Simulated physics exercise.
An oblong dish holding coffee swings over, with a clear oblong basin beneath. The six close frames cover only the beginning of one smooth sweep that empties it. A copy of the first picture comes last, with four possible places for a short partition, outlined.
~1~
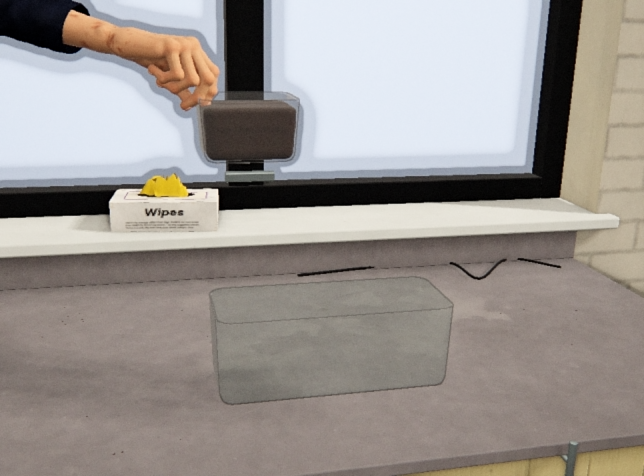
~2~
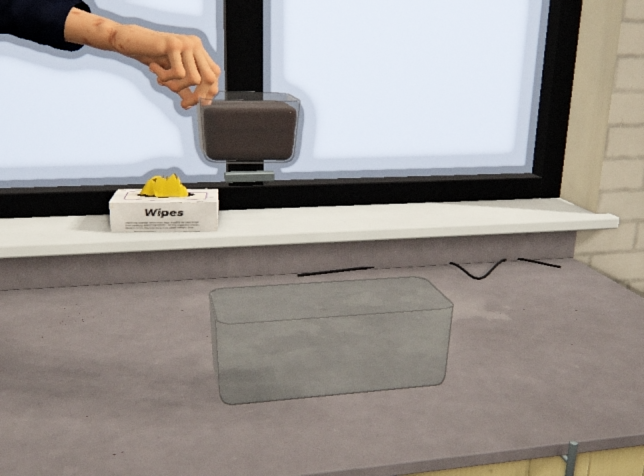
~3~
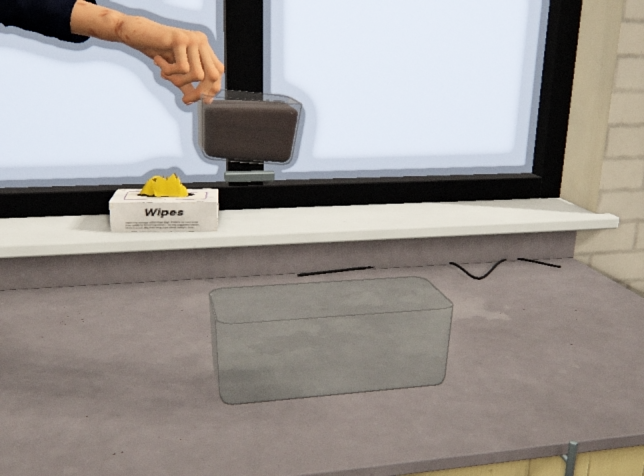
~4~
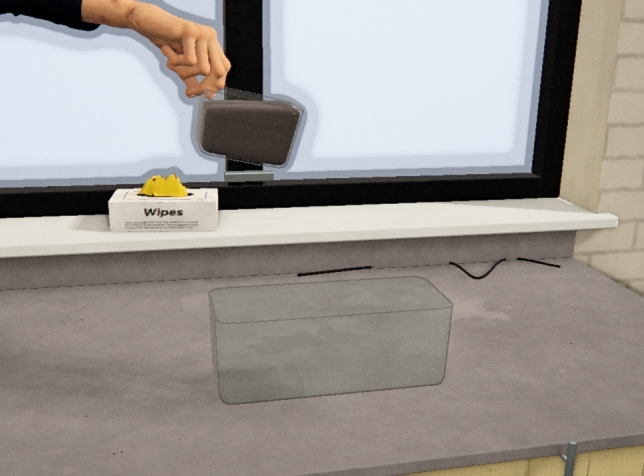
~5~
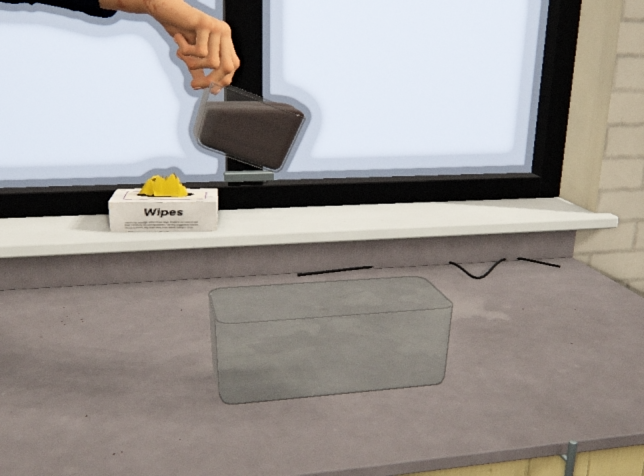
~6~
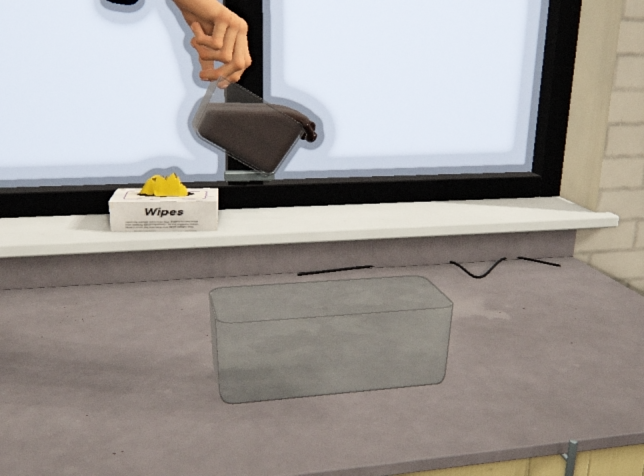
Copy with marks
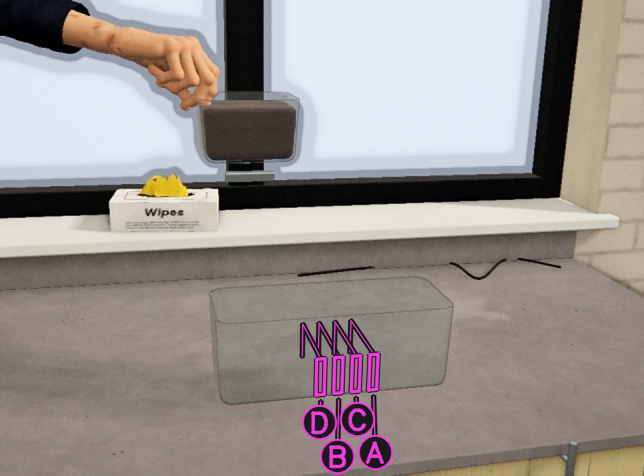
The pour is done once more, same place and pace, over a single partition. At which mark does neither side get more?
Take A.
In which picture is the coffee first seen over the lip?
In picture 5.
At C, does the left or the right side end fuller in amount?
More ends on the right.
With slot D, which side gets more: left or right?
The right side.
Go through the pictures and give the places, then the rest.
Upright, lip at (292, 95); basin from (219, 402) to (444, 381); nothing has left yet.
Upright, lip at (293, 96); nothing has left yet.
Tipped about 5°, lip at (295, 100); nothing has left yet.
Tipped about 12°, lip at (296, 105); nothing has left yet.
Tipped about 21°, lip at (299, 113); coffee is over the lip, down to (299, 113).
Tipped about 31°, lip at (300, 122); coffee is over the lip, down to (303, 137).
On the marked copy, A at (373, 396); B at (338, 399); C at (356, 397); D at (320, 401).
With A, about 44 % ends left of the wall and 52 % right of it; 3 % is lost outside.
With B, about 14 % ends left of the wall and 83 % right of it; 3 % is lost outside.
With C, about 26 % ends left of the wall and 70 % right of it; 4 % is lost outside.
With D, about 6 % ends left of the wall and 90 % right of it; 4 % is lost outside.
